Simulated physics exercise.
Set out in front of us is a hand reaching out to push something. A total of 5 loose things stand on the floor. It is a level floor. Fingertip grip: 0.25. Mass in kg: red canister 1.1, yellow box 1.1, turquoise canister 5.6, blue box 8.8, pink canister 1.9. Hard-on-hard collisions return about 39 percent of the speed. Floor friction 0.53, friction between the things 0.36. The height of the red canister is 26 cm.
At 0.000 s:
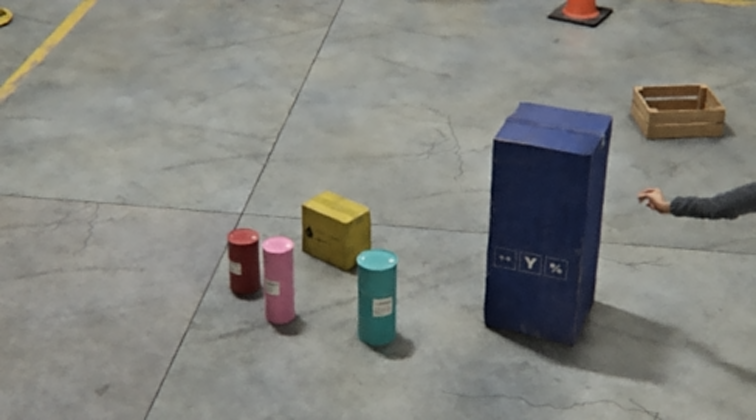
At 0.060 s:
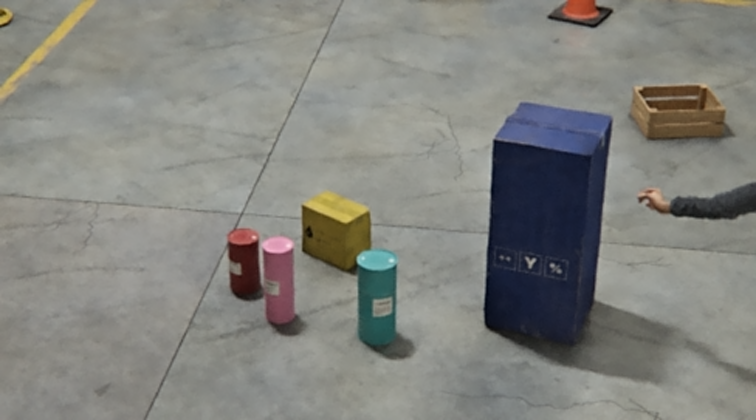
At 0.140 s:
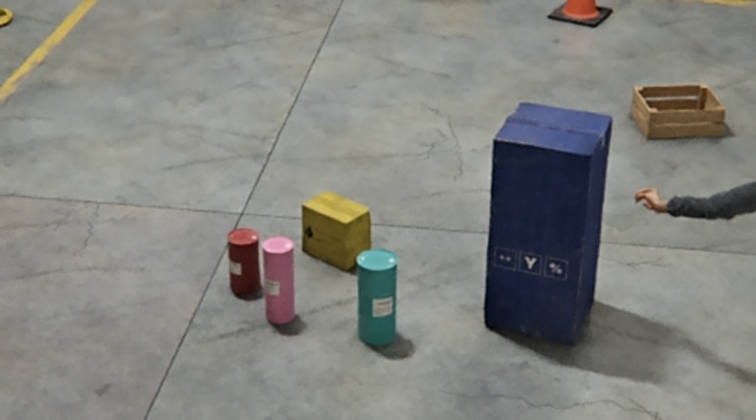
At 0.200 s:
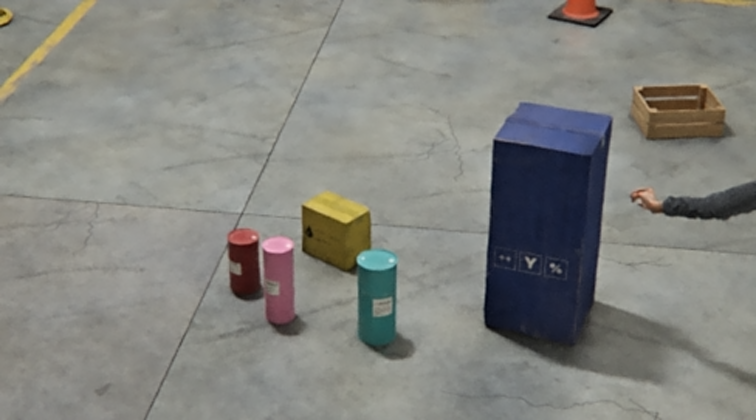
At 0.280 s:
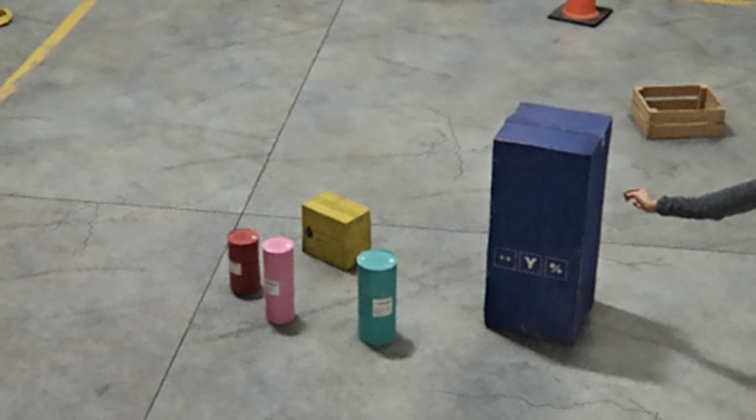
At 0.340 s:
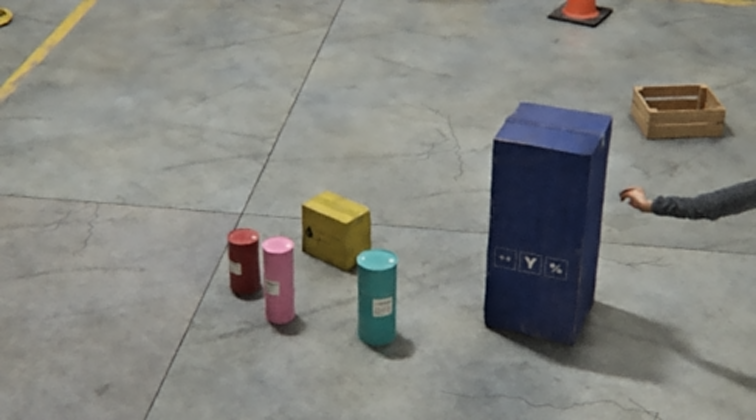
On a concrete floor, a hand inching left toward a tall blue box, with three canisters and a yellow box standing still.
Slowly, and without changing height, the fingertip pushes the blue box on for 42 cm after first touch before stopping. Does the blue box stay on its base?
No, knocked over.
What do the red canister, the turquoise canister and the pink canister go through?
The red canister stays put; the turquoise canister is moved; the pink canister is moved.
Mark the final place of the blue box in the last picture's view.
End position, around (369, 266).
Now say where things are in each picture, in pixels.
The first frame shows finger moved 0 cm; blue box (546, 224); red canister (244, 261).
The second frame shows finger moved 0 cm; blue box (546, 224); turquoise canister (377, 297).
The third frame shows finger moved 1 cm; blue box (546, 224); red canister (244, 261).
The fourth frame shows finger moved 3 cm; blue box (546, 224); turquoise canister (377, 297).
The fifth frame shows finger moved 6 cm; blue box (546, 224); red canister (244, 261).
The sixth frame shows finger moved 7 cm; blue box (546, 224); turquoise canister (377, 297).
By 1.84 s, finger moved 54 cm; blue box tilted 46° near (459, 206).
By 3.44 s, finger moved 55 cm; blue box on its side near (381, 248); turquoise canister tilted 32°; pink canister tilted 23°.
When it is over (3.9 s), lying over on the floor, turquoise canister, blue box and pink canister; the other 2 within 14 cm of the start. End places, in pixels of the last picture, blue box near (369, 265).
